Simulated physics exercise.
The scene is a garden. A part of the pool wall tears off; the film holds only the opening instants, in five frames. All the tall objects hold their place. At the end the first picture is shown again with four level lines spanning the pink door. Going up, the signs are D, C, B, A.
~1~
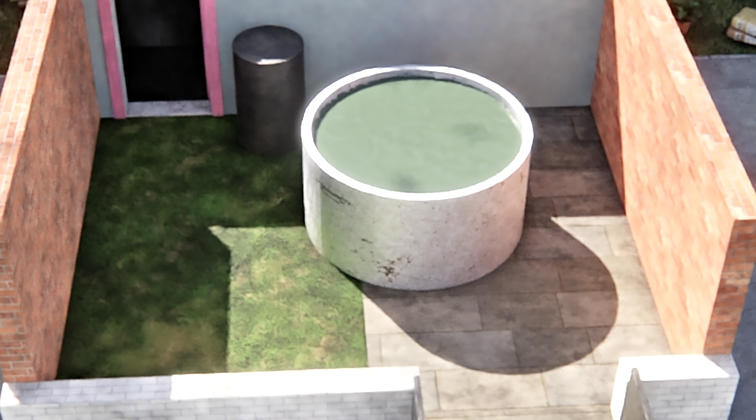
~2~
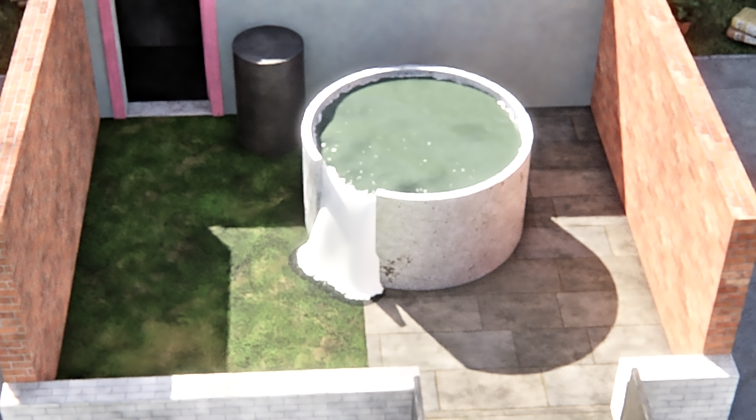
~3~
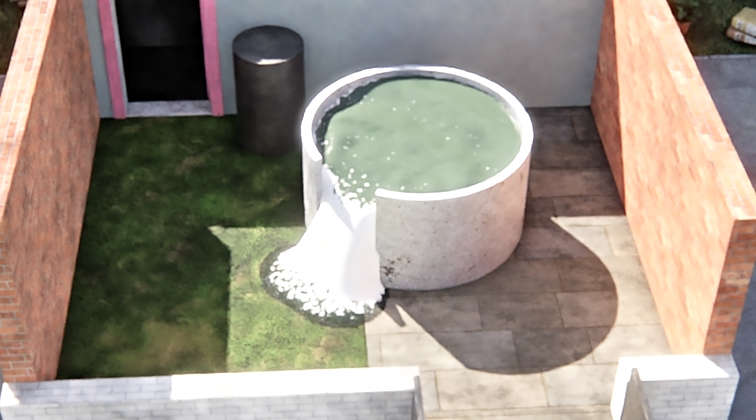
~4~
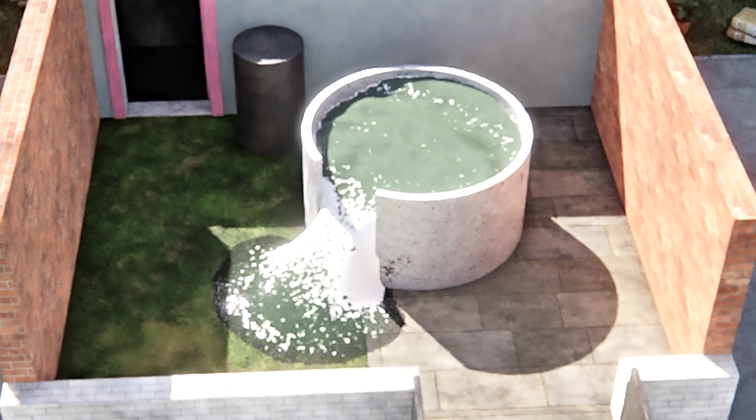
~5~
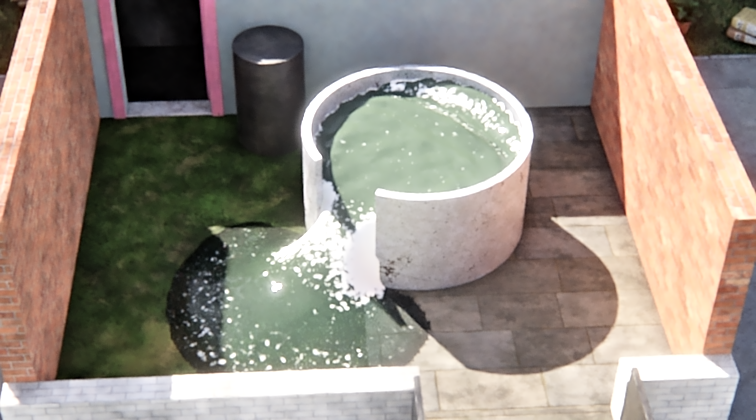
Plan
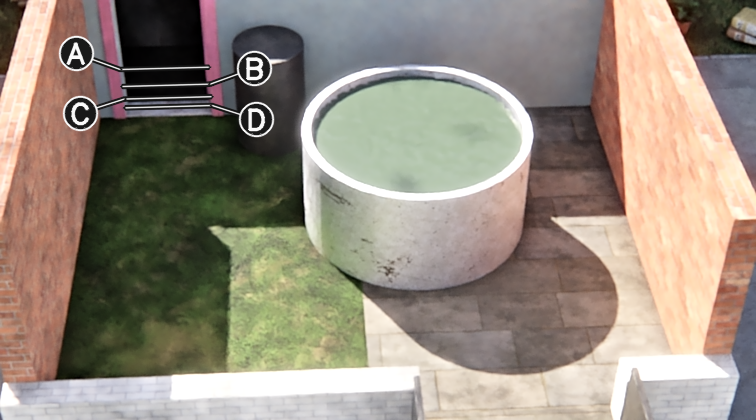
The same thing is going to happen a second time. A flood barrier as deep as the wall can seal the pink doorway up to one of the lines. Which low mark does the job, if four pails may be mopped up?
The limit is C.
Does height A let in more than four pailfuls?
No.
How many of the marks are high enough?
Three of the four.
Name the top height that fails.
Here it is height D.
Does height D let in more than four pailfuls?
Yes.
On the marked copy, A at (164, 68); B at (166, 85); C at (167, 97); D at (168, 106); from the bottom up D, C, B, A.
With A, nothing gets over.
With B, nothing gets over.
With C, a splash gets over, under a bucket.
With D, about 11 bucketfuls get in.
